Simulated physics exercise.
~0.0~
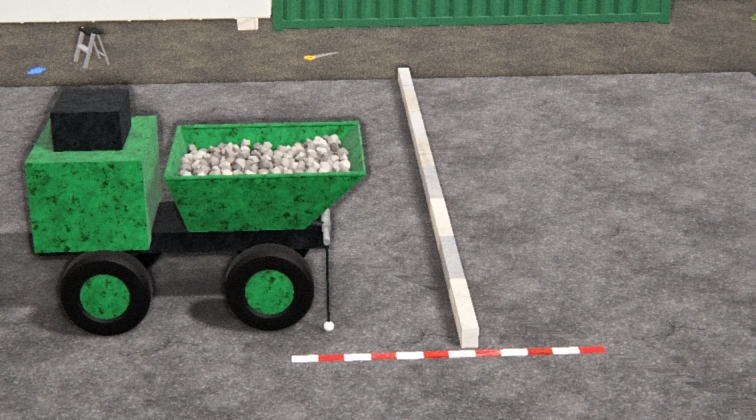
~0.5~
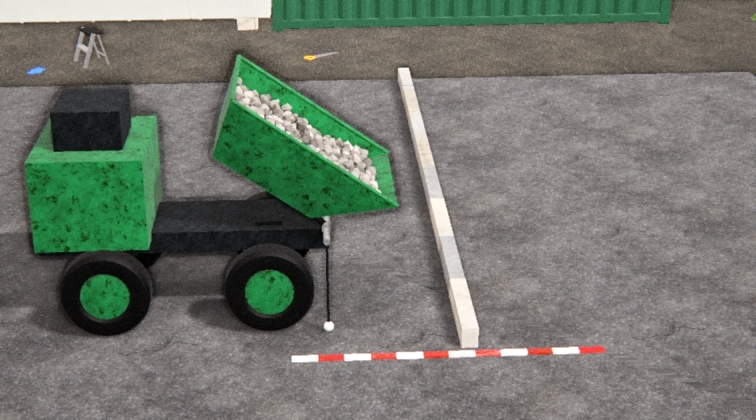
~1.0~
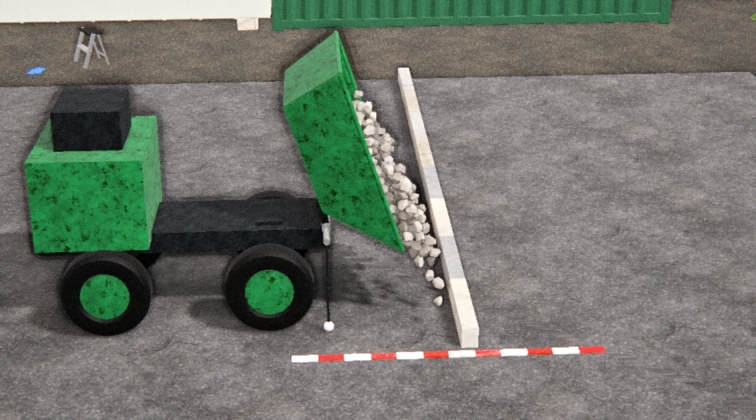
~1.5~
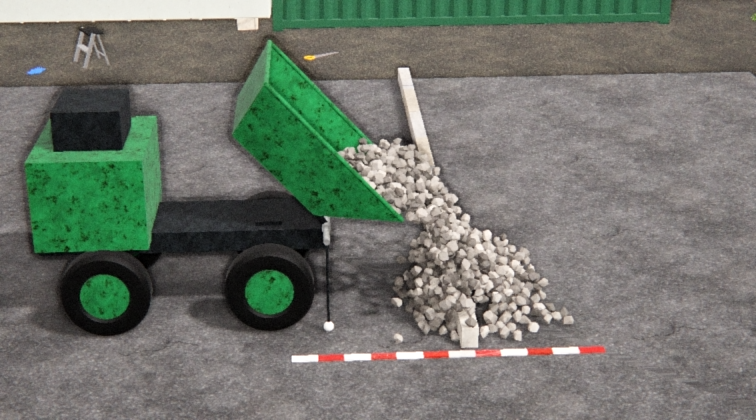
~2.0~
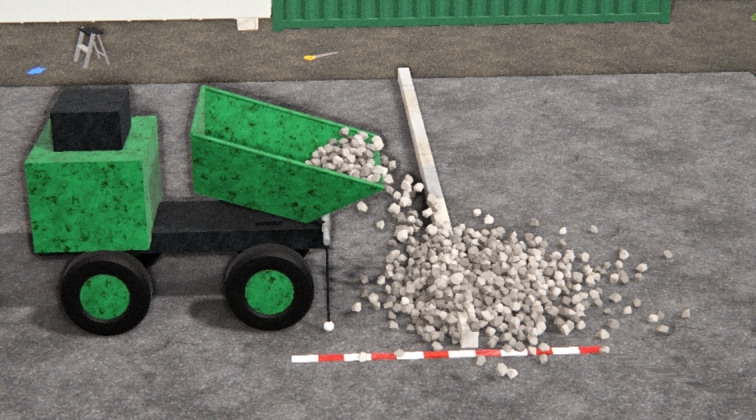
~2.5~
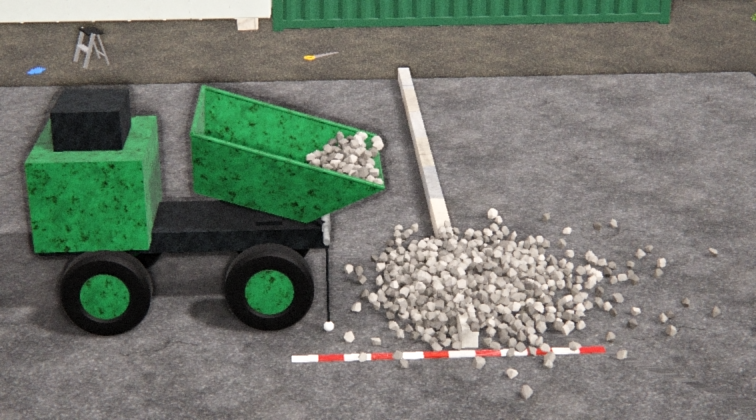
The clip opens on a green dumper standing at the left with its skip level and full of pale grey stones, facing a low kerb and a red and white banded strip on the ground. The skip tips up towards the right, the stones still resting inside. It rises steeply, and stones begin to slide out beside the kerb. As the skip starts to lower, they pour into a heap that buries the kerb's near end. The skip sinks to a slight tilt while a few more tumble out. Finally it stays still, some stones left inside and the rest spread on both sides of the kerb.
